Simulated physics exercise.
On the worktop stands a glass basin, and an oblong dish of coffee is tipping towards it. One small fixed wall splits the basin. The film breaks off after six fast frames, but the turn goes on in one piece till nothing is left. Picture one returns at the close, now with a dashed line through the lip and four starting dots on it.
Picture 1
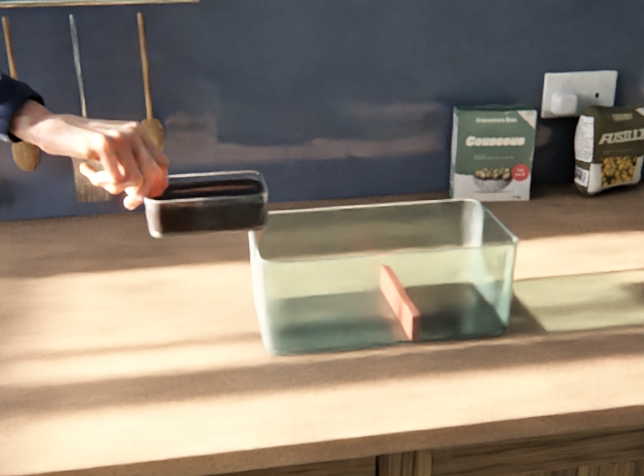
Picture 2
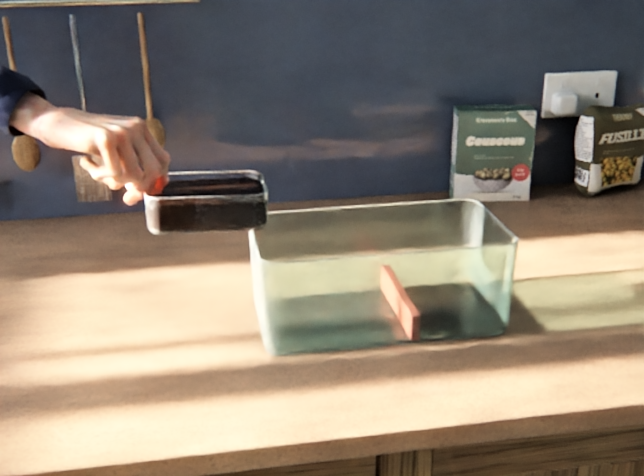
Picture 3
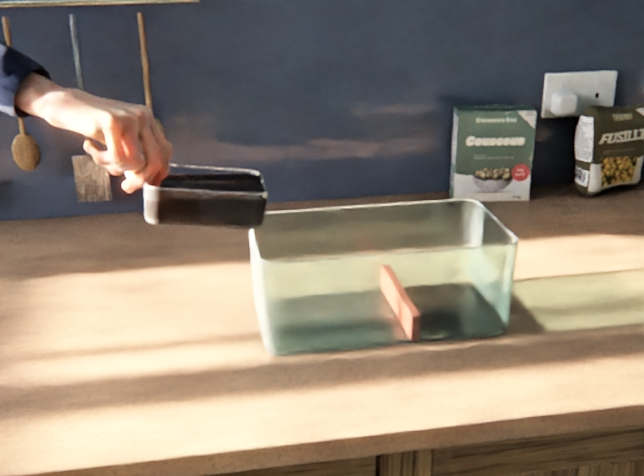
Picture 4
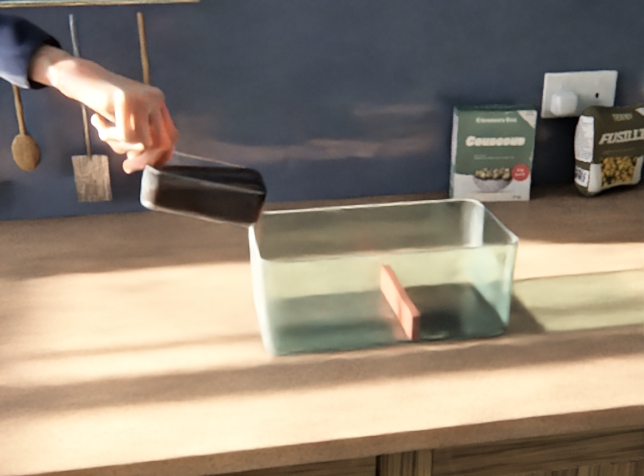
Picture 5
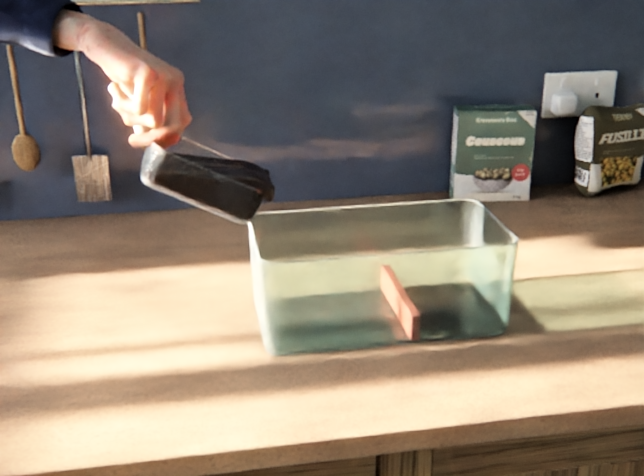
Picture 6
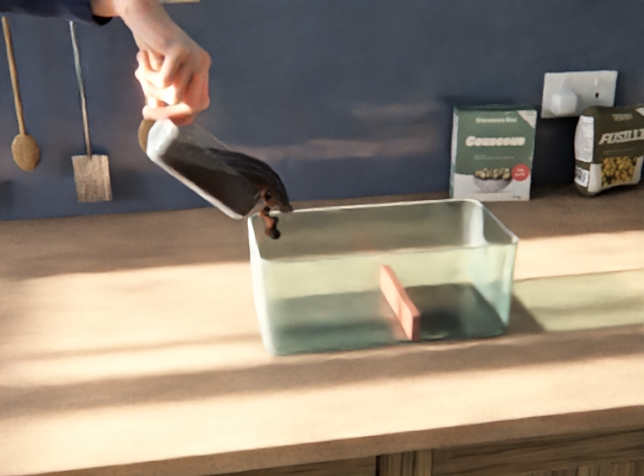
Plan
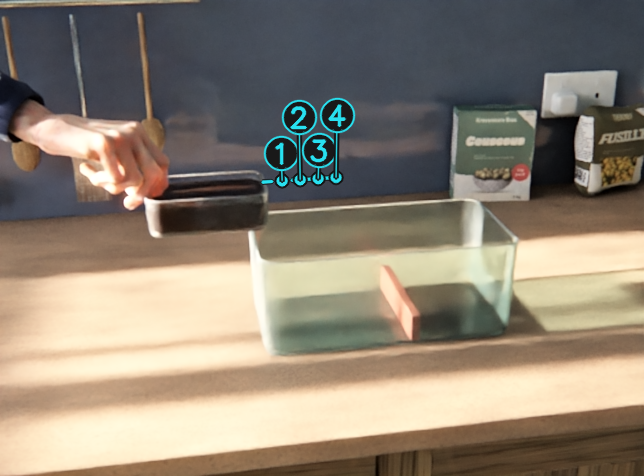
A small oblong dish of dark coffee, held by a hand at the left, stays nearly level beside a glass basin with a reddish divider on a sunlit worktop. The hand then lifts the dish's left end, tilting it steadily rightward, and dark clumps slide over the lip at the basin's left edge.
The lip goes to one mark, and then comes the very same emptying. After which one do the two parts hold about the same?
Use place 3.
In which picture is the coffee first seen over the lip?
Picture 4.
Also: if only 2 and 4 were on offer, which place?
4.
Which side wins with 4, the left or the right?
The right side.
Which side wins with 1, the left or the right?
The left one.
On the marked copy, 1 at (282, 180); 2 at (300, 179); 3 at (318, 178); 4 at (336, 177).
Choosing 1, about 92 % ends left of the wall and 7 % right of it.
Choosing 2, about 84 % ends left of the wall and 15 % right of it.
Choosing 3, about 45 % ends left of the wall and 54 % right of it.
Choosing 4, about 27 % ends left of the wall and 72 % right of it.
